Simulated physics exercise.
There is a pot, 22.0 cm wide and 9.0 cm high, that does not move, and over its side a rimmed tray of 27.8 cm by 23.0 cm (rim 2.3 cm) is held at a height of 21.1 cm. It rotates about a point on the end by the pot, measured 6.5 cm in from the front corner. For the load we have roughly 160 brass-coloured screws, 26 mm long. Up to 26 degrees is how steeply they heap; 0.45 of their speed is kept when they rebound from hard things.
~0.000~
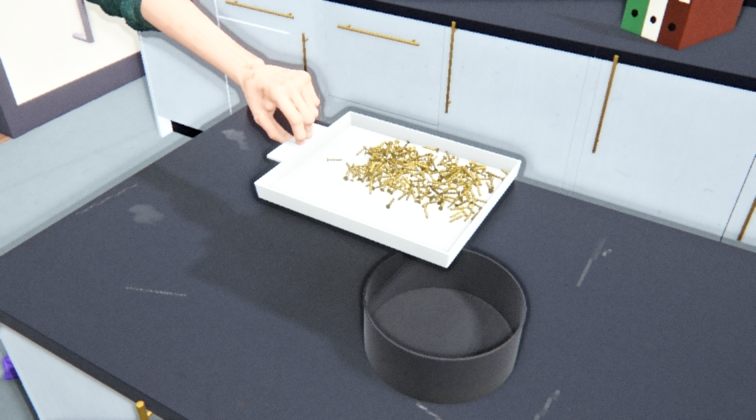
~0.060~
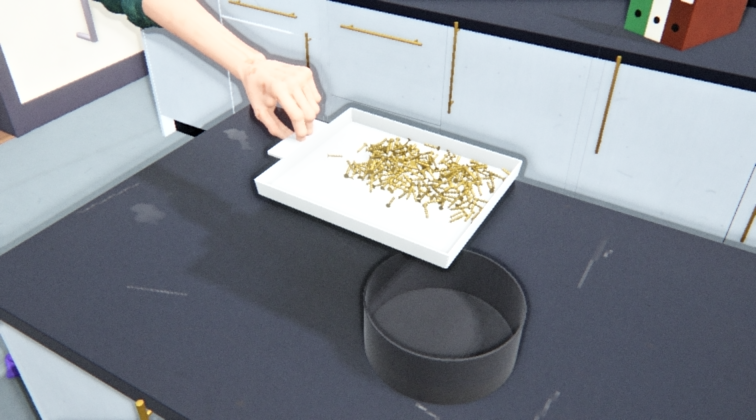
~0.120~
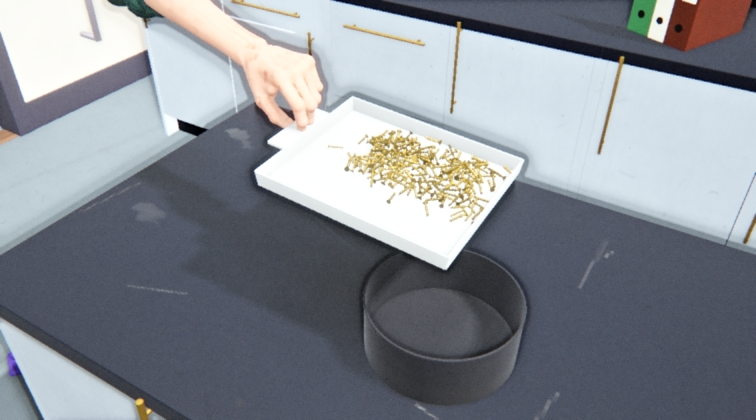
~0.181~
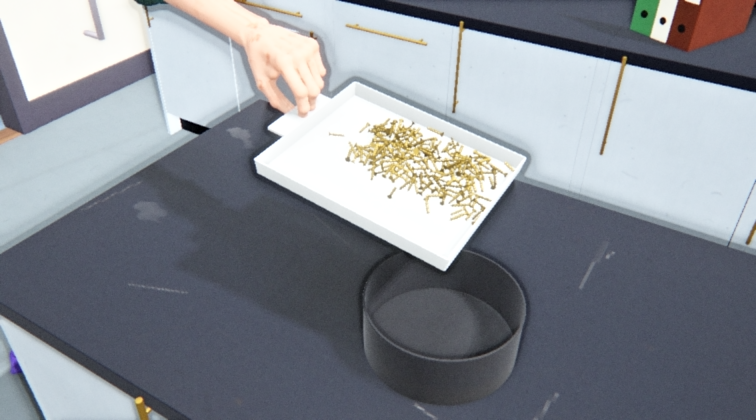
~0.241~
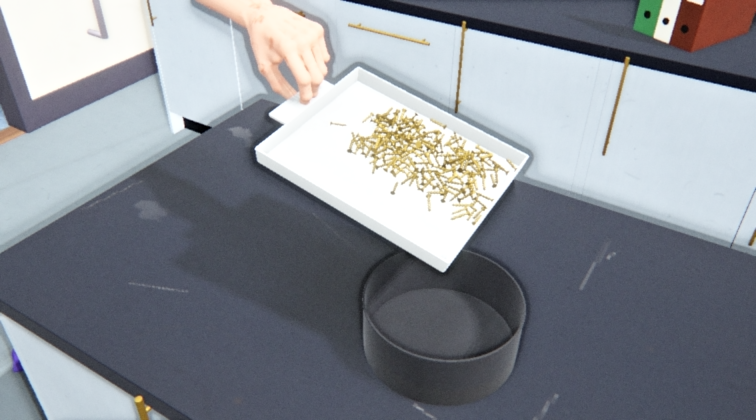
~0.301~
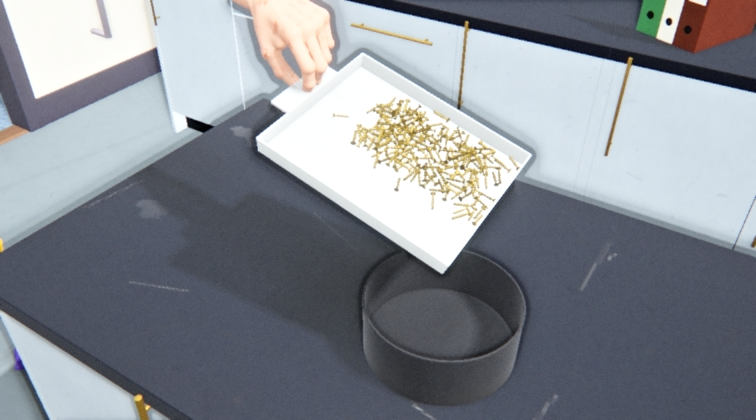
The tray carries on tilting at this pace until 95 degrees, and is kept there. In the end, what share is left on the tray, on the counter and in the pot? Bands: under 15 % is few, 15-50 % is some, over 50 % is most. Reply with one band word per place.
Tray few, counter some, pot most.
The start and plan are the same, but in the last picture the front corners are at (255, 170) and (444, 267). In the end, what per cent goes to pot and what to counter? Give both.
The pot gets 90 and the counter 10.
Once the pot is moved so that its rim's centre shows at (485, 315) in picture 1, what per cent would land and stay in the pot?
With the pot there, close to 95 per cent.
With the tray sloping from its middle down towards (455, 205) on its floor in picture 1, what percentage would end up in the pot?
45 %.
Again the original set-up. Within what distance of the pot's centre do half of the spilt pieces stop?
Some 20 centimetres.
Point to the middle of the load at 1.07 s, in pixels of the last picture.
Estimated load position: Around (480, 249).
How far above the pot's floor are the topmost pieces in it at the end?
Some 2.0 cm.
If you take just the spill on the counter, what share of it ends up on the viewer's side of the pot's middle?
About 70 percent of the spill.
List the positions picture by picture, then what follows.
The first picture shows tray tilt 0 degrees, front corners at (258, 183) and (448, 252); middle of the pieces at (418, 174); pot at (444, 297).
The second picture shows tray tilt 1 degrees, front corners at (258, 180) and (448, 253); middle of the pieces at (418, 172).
The third picture shows tray tilt 5 degrees, front corners at (258, 171) and (448, 255), lowest corner right front; middle of the pieces at (419, 167).
The fourth picture shows tray tilt 10 degrees, front corners at (258, 159) and (448, 258), lowest corner right front; middle of the pieces at (421, 160).
The fifth picture shows tray tilt 14 degrees, front corners at (259, 148) and (448, 260), lowest corner right front; middle of the pieces at (423, 154).
The sixth picture shows tray tilt 19 degrees, front corners at (260, 138) and (447, 263), lowest corner right front; middle of the pieces at (426, 149); pot at (443, 299). The tray's pace is about 80 degrees a second.
Then, at 0.76 s, tilt 55 degrees; the tray holds 100 %, the pot 0 %.
Then, at 1.07 s, tilt 80 degrees; the tray holds 65 %, the pot 10 %.
After 1.47 s, tilt 95 degrees; the tray holds 15 %, the pot 55 %.
At rest (2.5 s), tray 5 %, counter 25 %, pot 75 %.
